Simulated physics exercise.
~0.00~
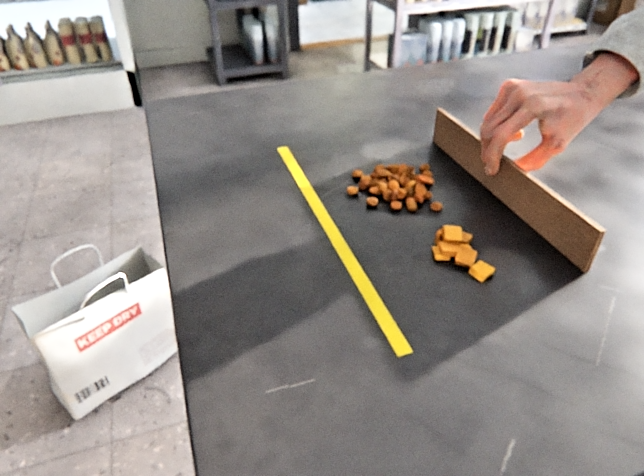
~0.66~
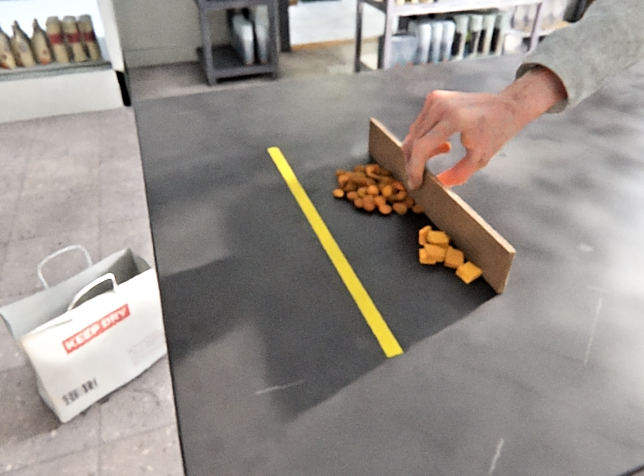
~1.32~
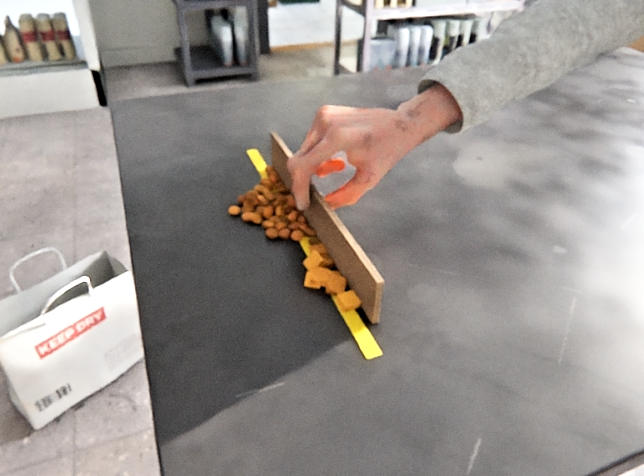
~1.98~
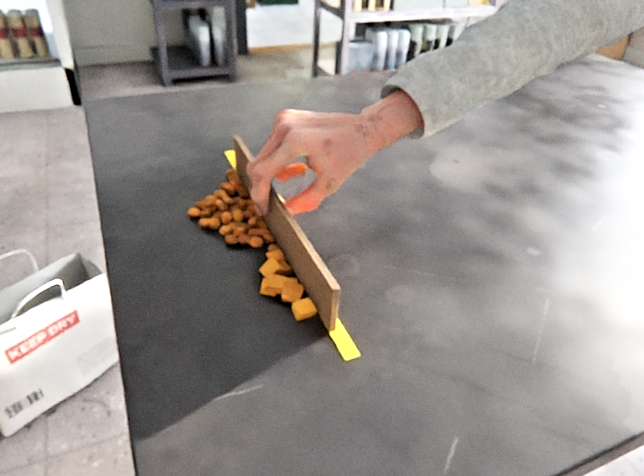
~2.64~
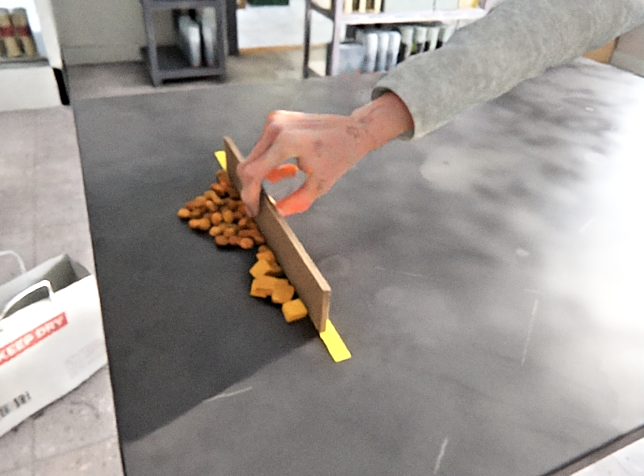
On a dark tabletop with a paper bag standing beside it, a hand pushed two small piles of orange-brown pieces leftward with an upright strip of board, then stopped at the yellow tape, leaving both piles still on the table.
